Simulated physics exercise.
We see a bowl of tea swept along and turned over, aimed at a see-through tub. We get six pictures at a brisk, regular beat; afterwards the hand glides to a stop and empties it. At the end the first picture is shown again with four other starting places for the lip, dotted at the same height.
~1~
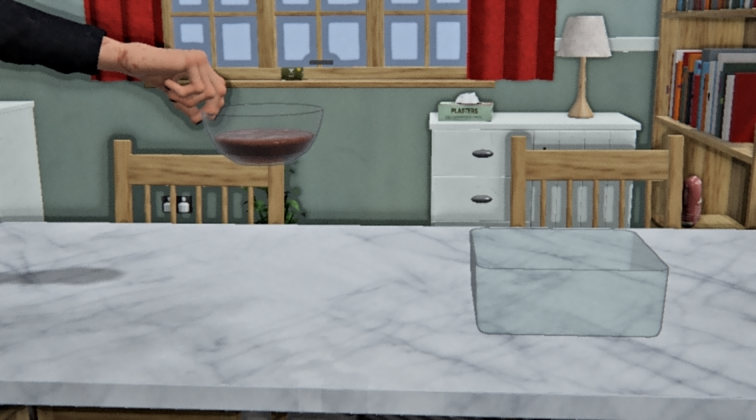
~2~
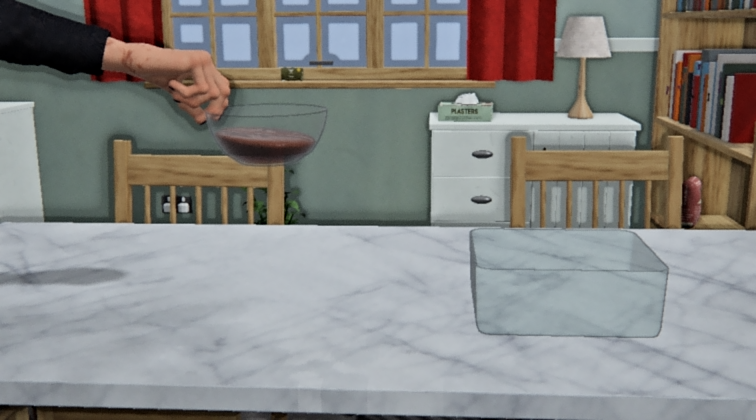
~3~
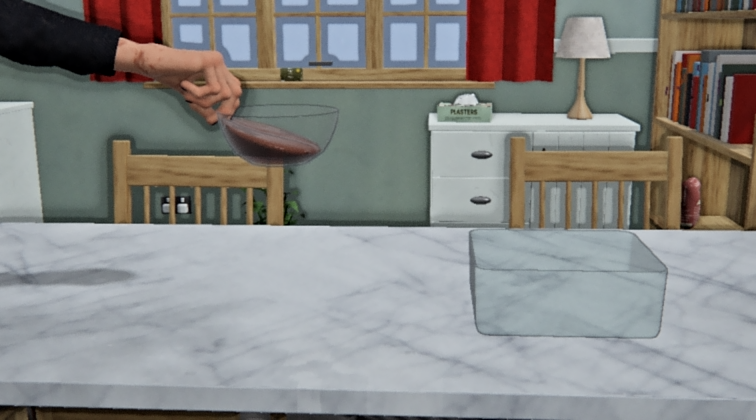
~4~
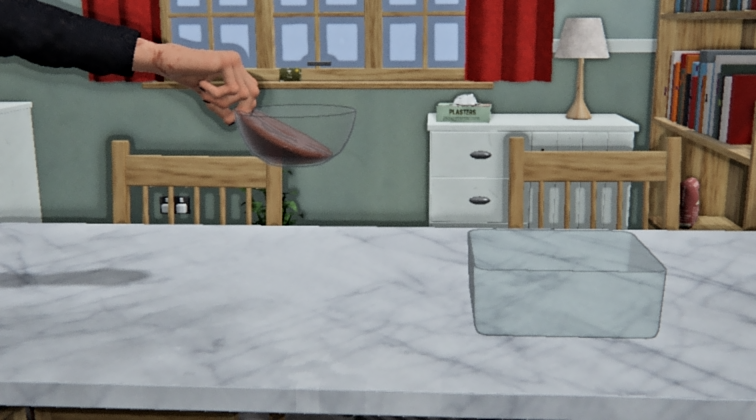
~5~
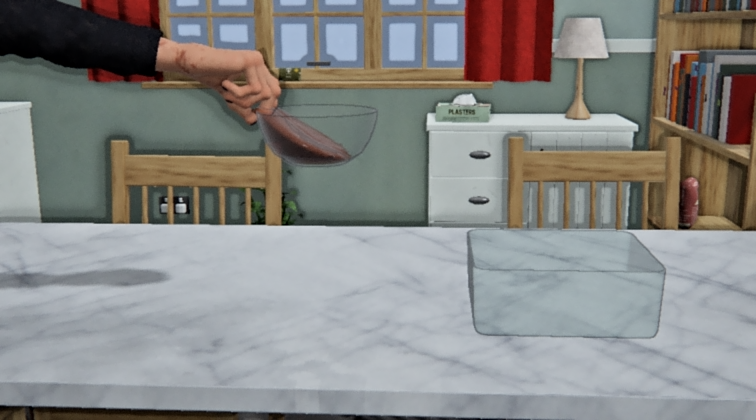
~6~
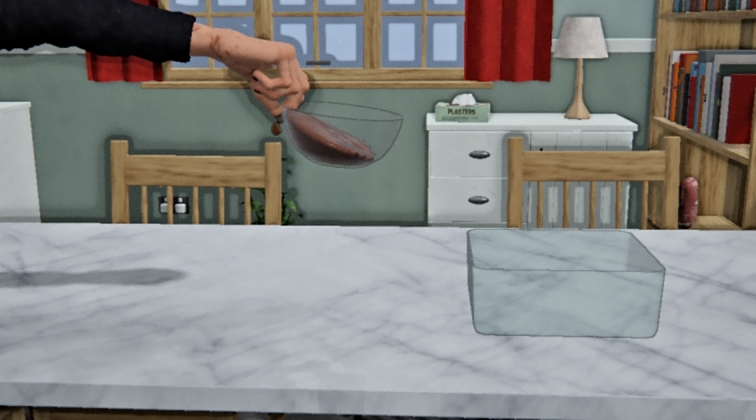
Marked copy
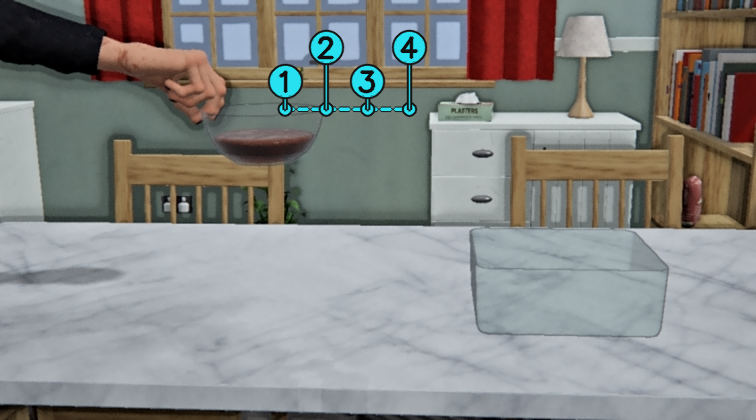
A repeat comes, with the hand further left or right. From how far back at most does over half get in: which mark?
Go for 1.
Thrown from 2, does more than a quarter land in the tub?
Yes.
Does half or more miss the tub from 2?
No, not at all.
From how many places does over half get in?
All of them.
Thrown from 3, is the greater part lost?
No.
On the marked copy, 1 at (285, 109); 2 at (326, 109); 3 at (367, 109); 4 at (409, 109).
With 1, about 65 % lands in the tub, 27 % falls short and 8 % goes beside or beyond.
With 2, about 84 % lands in the tub, 12 % falls short and 4 % goes beside or beyond.
With 3, about 86 % lands in the tub, 8 % falls short and 6 % goes beside or beyond.
With 4, about 63 % lands in the tub, 5 % falls short and 32 % goes beside or beyond.
